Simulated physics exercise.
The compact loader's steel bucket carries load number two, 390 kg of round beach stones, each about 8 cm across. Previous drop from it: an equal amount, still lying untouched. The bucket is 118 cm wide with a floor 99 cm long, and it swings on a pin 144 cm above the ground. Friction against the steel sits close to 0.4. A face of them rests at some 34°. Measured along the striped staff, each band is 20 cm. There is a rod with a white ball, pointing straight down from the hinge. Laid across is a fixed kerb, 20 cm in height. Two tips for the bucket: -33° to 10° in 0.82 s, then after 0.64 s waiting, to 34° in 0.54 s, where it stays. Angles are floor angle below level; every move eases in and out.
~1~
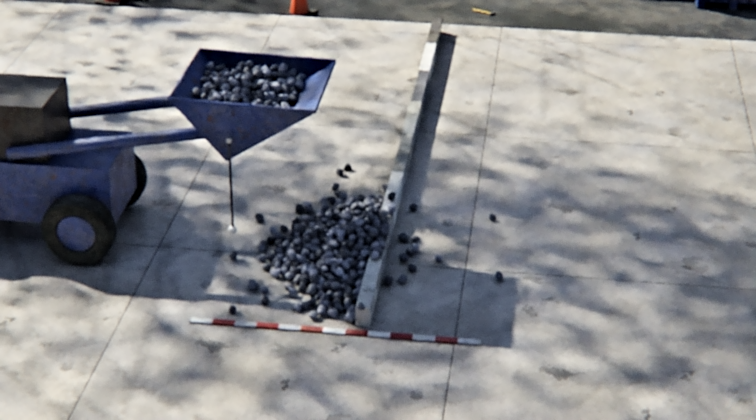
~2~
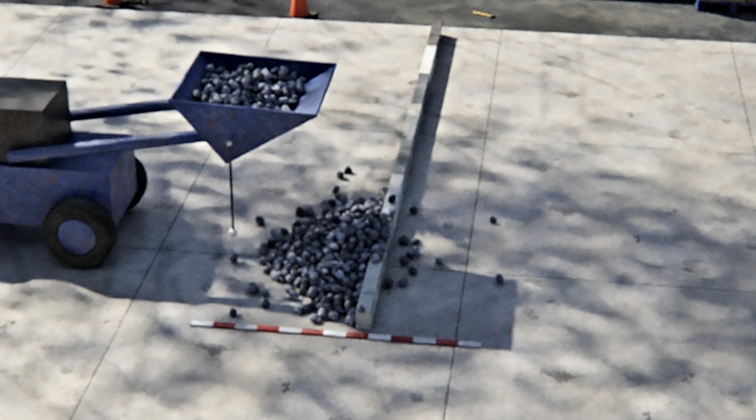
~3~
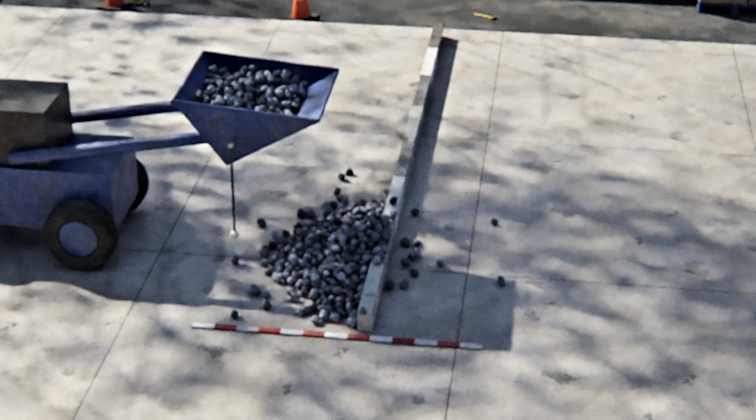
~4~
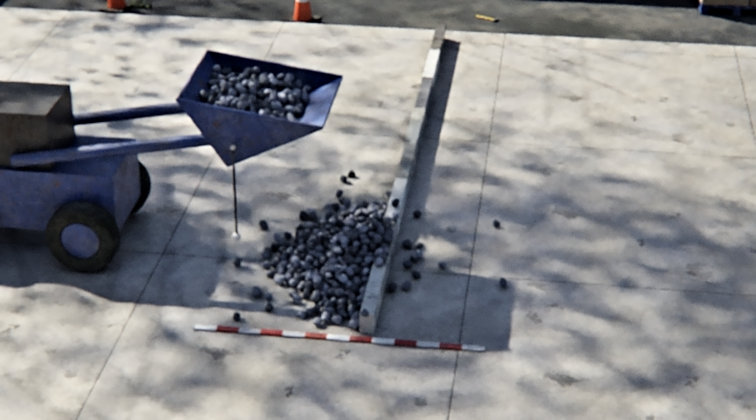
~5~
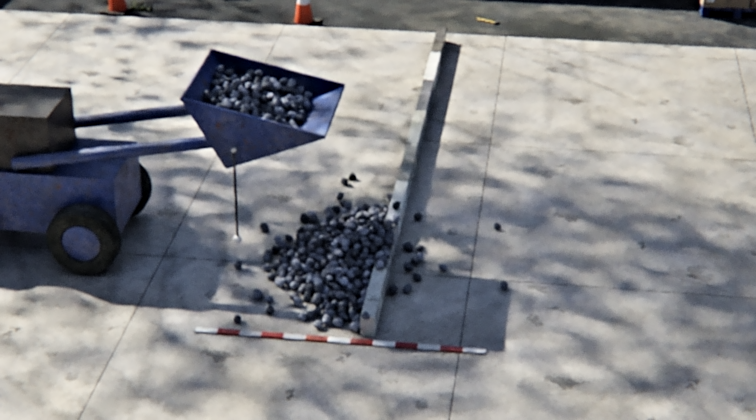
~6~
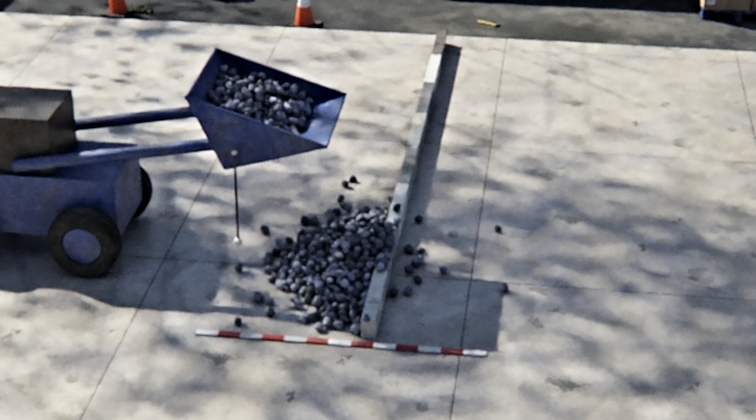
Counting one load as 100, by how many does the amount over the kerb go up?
By about 22 out of 100.
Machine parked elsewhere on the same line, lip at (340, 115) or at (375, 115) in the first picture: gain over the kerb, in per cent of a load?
Around 65 and 95 percent respectively.
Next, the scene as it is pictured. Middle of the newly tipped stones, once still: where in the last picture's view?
Their middle is at about (356, 248).
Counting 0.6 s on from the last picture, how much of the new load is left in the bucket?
It still holds about 100 per cent.
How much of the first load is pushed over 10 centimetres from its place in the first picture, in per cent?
Roughly 15 per cent of them.
Then, 0.3 s after the last picture the floor is at 4°; in per cent of one load, 100 in the bucket, 98 on this side of the kerb, 2 over the kerb; the foremost stones are at (441, 266).
Then, 0.6 s after the last picture the floor is at 10°; in per cent of one load, 100 in the bucket, 98 on this side of the kerb, 2 over the kerb; the foremost stones are at (441, 266).
Then, 2.1 s after the last picture the floor is at 34°; in per cent of one load, 14 in the bucket, 176 on this side of the kerb, 9 over the kerb; the foremost stones are at (507, 271).
Then, 4.8 s after the last picture the floor is at 34°; in per cent of one load, 0 in the bucket, 175 on this side of the kerb, 25 over the kerb; the foremost stones are at (531, 286). Net gain over the kerb, 22.
